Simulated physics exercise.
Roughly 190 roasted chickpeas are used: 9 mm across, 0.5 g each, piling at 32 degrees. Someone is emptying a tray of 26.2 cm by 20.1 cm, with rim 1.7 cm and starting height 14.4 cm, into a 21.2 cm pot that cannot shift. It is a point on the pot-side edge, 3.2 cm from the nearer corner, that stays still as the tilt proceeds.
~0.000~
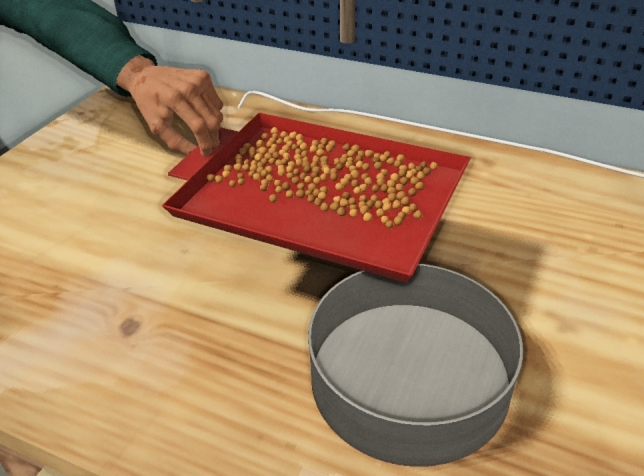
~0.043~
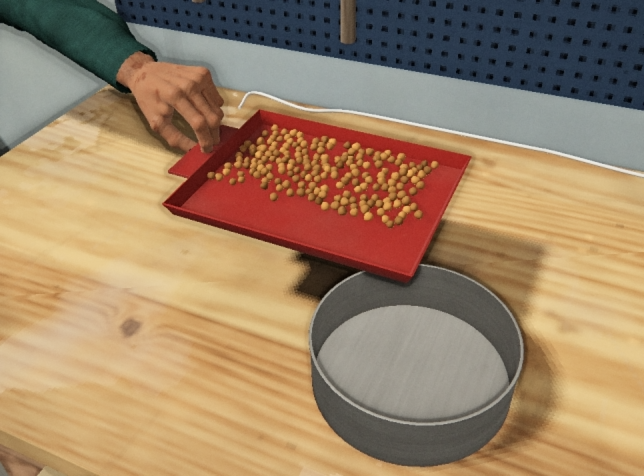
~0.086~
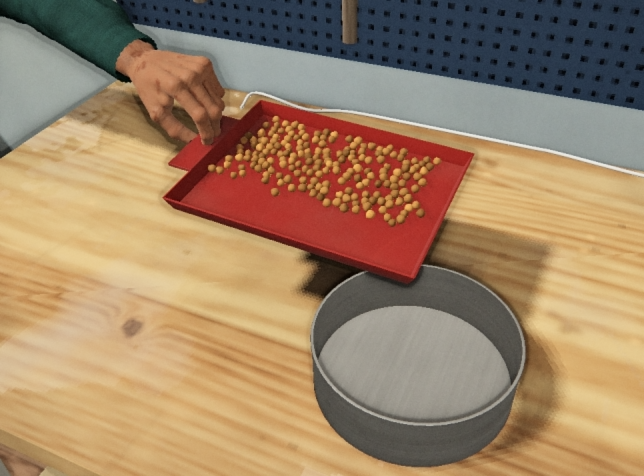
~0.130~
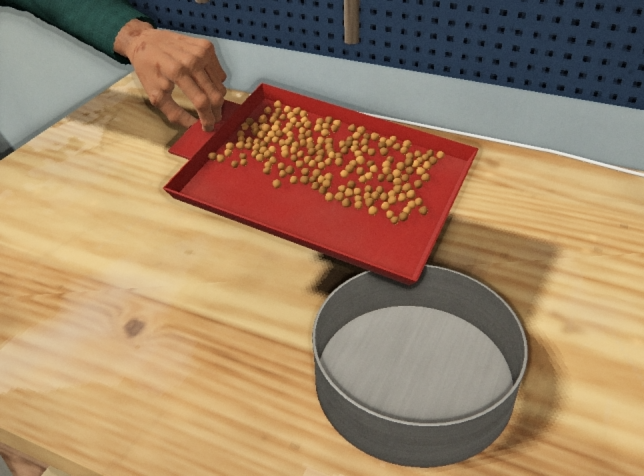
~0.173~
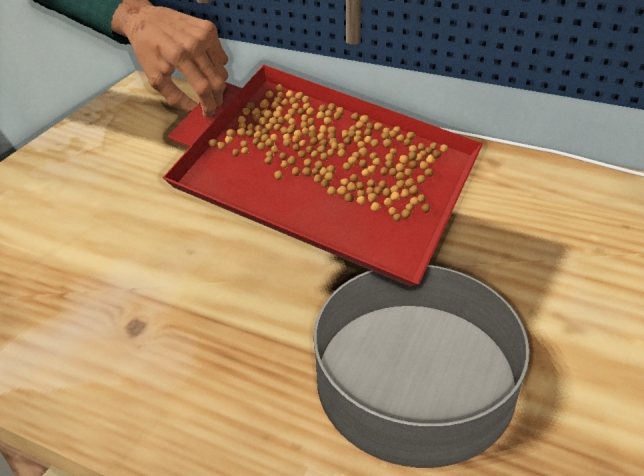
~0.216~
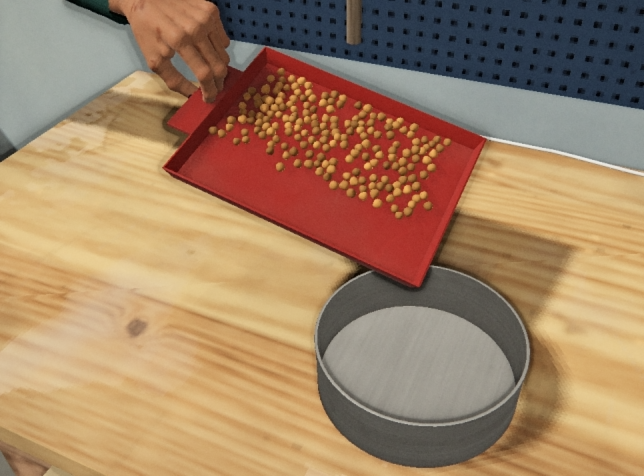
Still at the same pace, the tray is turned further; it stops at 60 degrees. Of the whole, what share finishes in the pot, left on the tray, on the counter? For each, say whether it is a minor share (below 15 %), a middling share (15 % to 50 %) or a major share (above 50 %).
I expect this. Pot - a major share. Left on the tray - a middling share. Counter - a minor share.
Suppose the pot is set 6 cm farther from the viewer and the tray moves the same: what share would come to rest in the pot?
Share in pot: Approx. 45 %.
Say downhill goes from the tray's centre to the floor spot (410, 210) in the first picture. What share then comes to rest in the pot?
Roughly 5 per cent.
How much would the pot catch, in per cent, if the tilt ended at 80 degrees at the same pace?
It would be near 100 per cent.
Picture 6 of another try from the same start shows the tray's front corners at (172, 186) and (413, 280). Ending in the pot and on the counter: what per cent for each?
In the pot: 55 per cent; on the counter: 10 per cent.
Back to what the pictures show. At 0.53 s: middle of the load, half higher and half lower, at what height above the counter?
Roughly 20 centimetres, give or take.
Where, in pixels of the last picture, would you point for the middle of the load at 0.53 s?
My estimate is roughly (393, 191).
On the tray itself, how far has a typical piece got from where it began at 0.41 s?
By then it sits near 3 cm from where it began.
Then, at 0.41 s, tilt 40 degrees; the tray holds 100 %, the pot 0 %.
Then, at 0.53 s, tilt 54 degrees; the tray holds 100 %, the pot 0 %.
After 0.79 s, tilt 60 degrees; the tray holds 40 %, the pot 50 %.
At rest (1.7 s), pot 75 %, tray 25 %, counter 0 %.
